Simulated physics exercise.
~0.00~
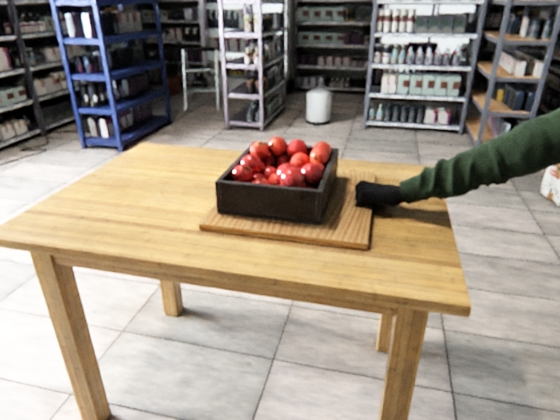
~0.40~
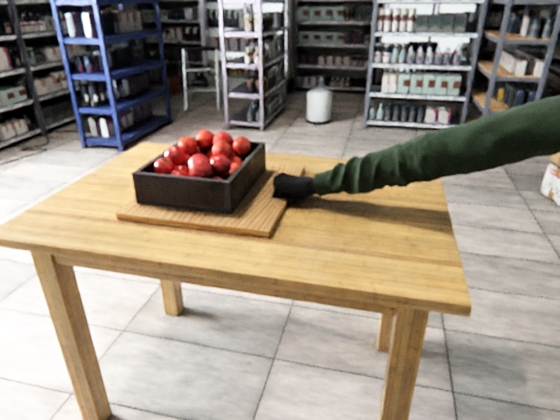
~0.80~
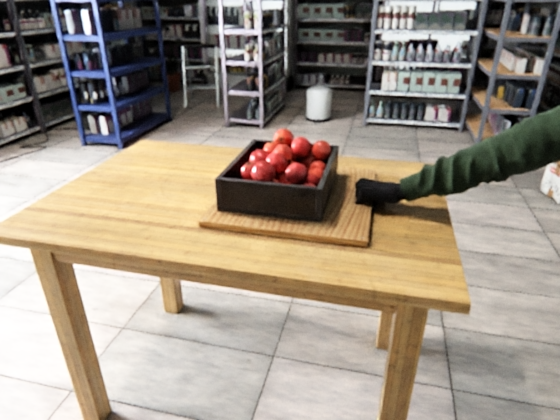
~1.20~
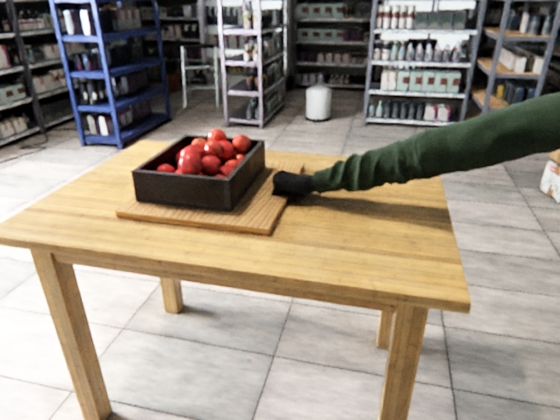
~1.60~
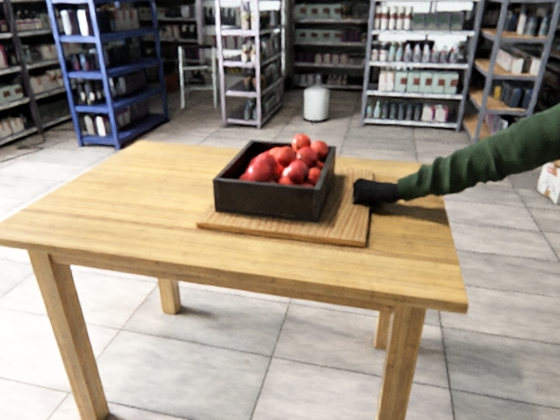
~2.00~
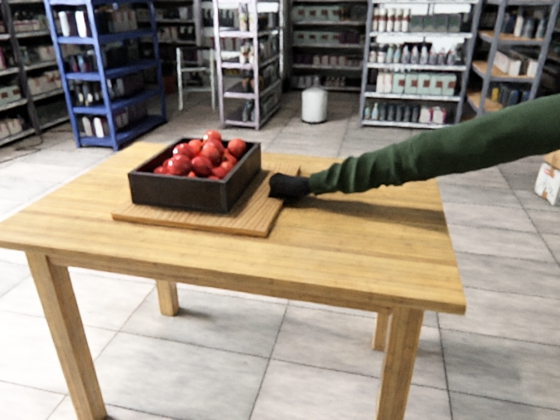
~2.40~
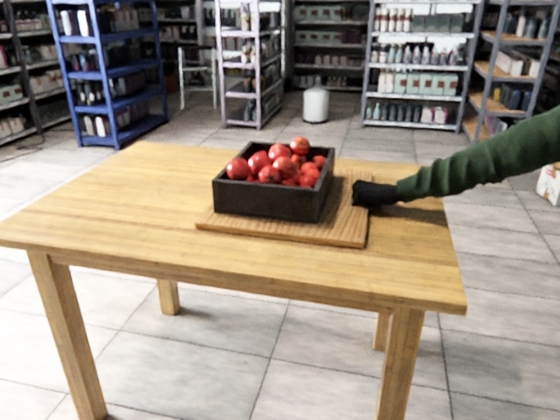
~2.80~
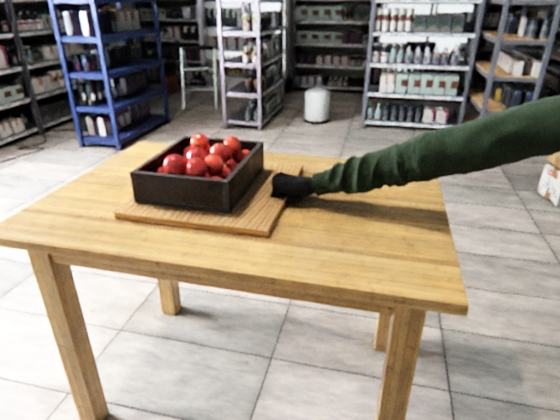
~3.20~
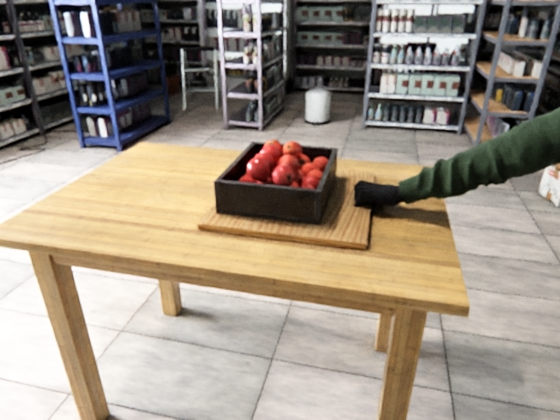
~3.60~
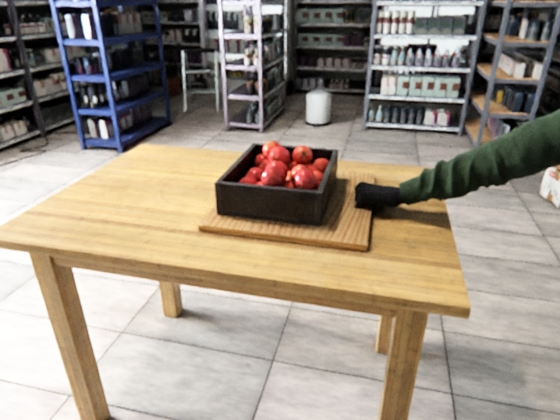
A black crate heaped with loose red tomatoes slides left and right on its wooden board as a gloved hand in a green sleeve shakes it repeatedly across a table, and it finally rests at the right with the tomatoes still inside.
